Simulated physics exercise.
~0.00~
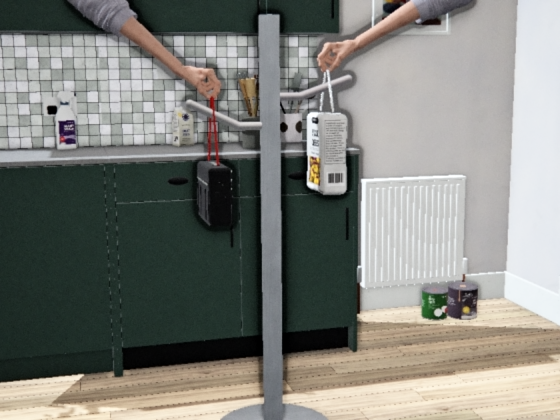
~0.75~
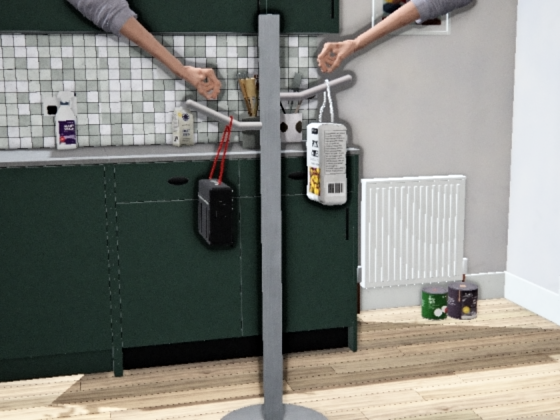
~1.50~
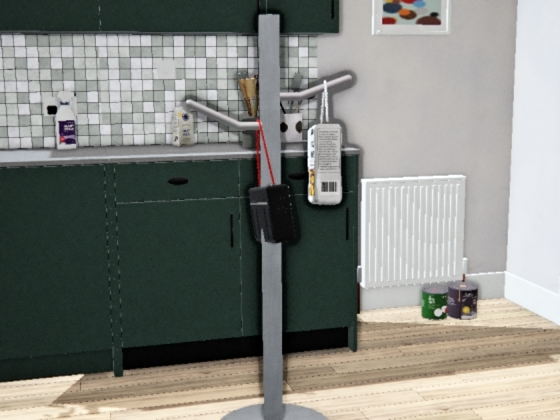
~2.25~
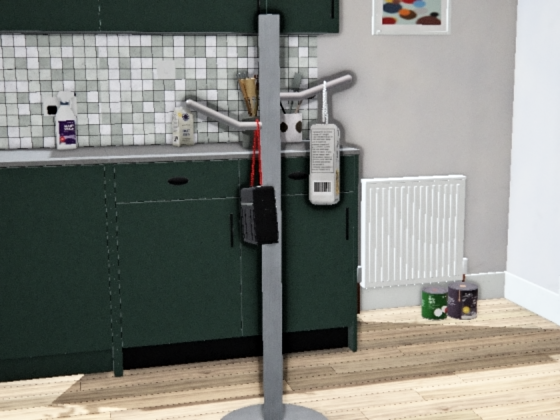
In a kitchen, two hands hang a black case and white bag, which stay up.
